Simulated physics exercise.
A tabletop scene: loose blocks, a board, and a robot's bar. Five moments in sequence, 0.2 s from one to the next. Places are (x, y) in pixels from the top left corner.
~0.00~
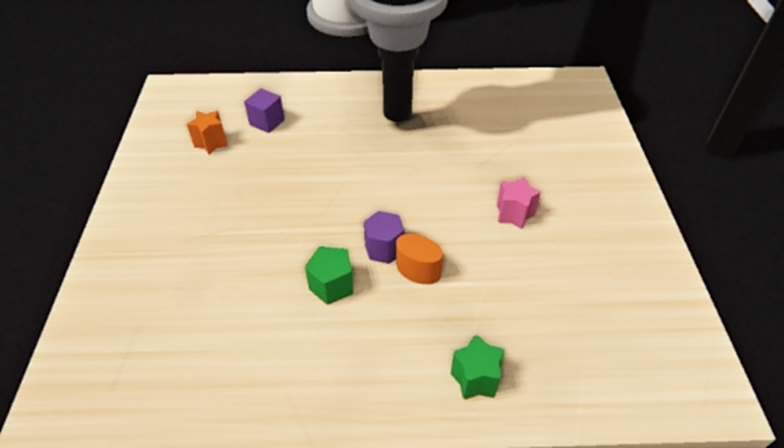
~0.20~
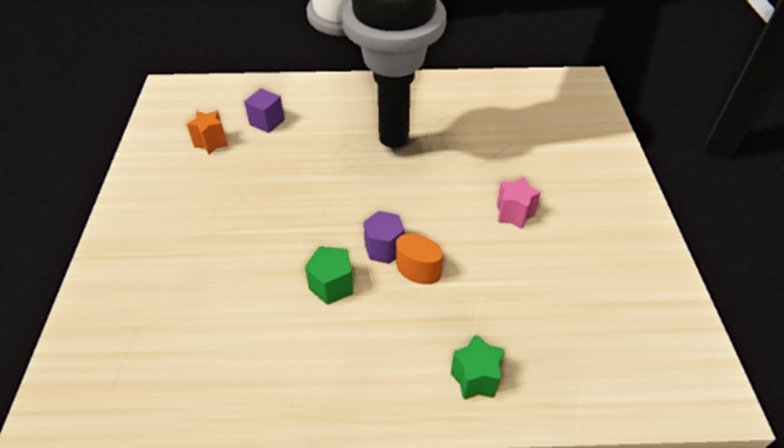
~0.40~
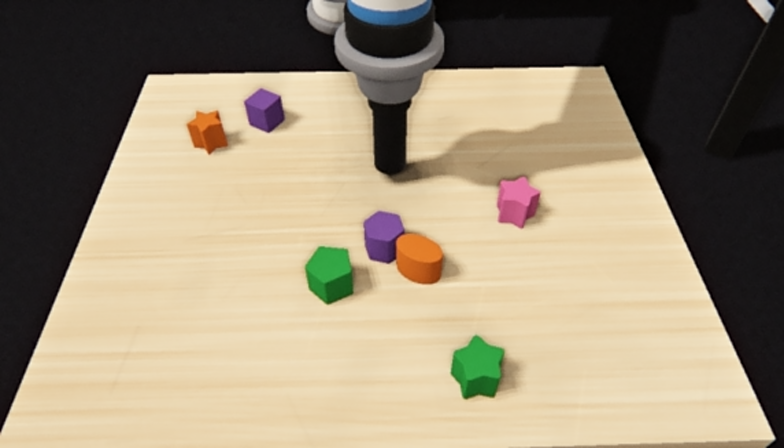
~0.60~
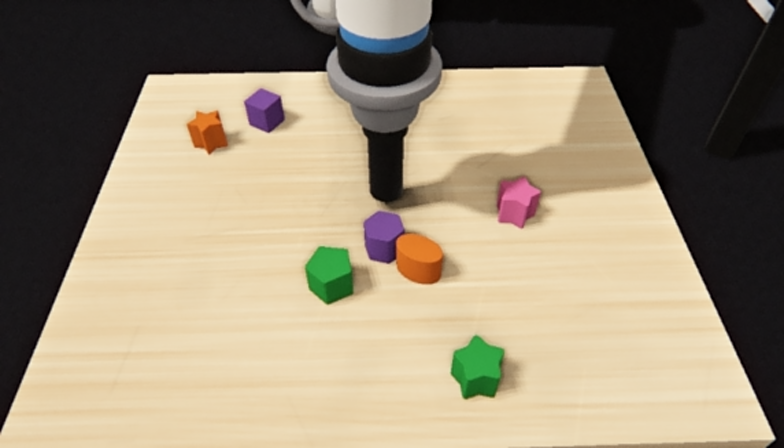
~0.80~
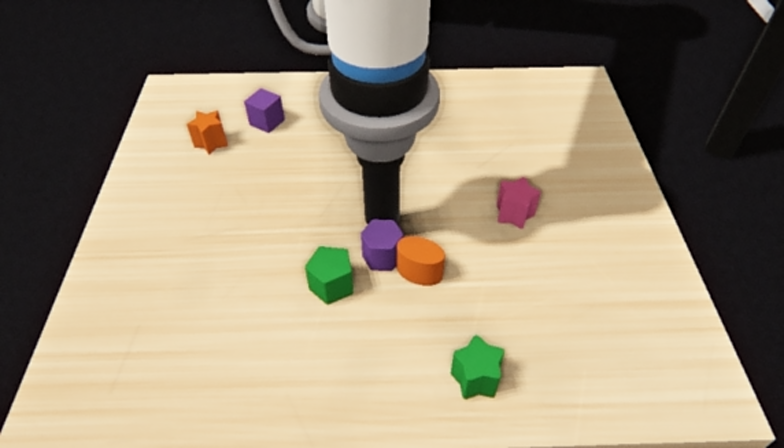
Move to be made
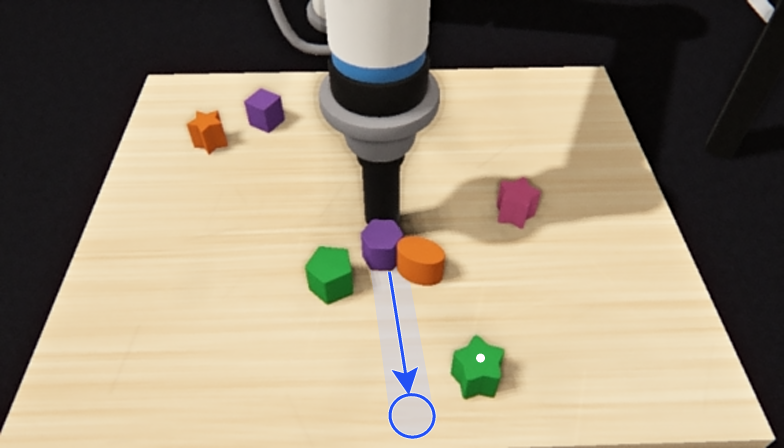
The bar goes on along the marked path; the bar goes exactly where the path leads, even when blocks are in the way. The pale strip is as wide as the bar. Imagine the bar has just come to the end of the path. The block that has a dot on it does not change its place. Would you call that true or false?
That is true.
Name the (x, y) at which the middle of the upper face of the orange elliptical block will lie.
The centre of its top face lies at (432, 269).
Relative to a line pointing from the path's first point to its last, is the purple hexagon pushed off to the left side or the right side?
It moves off to the right.
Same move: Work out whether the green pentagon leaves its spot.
The push misses it.
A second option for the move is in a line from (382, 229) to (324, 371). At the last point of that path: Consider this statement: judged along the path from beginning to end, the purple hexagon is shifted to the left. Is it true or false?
It is true.
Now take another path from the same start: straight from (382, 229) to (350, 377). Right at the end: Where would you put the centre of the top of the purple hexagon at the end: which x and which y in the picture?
I expect it at (392, 363).
Drawn move, from (382, 229) directly to (412, 415); the dot is on the green star block.
The first path, step by step. One third of the way, bar at (391, 272); purple hexagon at (380, 292), turned 20° clockwise; orange elliptical block at (429, 265), turned 70° anticlockwise.
Two thirds of the way, bar at (401, 334); purple hexagon at (371, 352), turned 50° clockwise; orange elliptical block at (432, 269), turned 95° anticlockwise.
At the end, bar at (413, 406); green pentagon still; purple hexagon at (363, 370), turned 80° clockwise; orange elliptical block at (432, 269), turned 95° anticlockwise; green star block still.
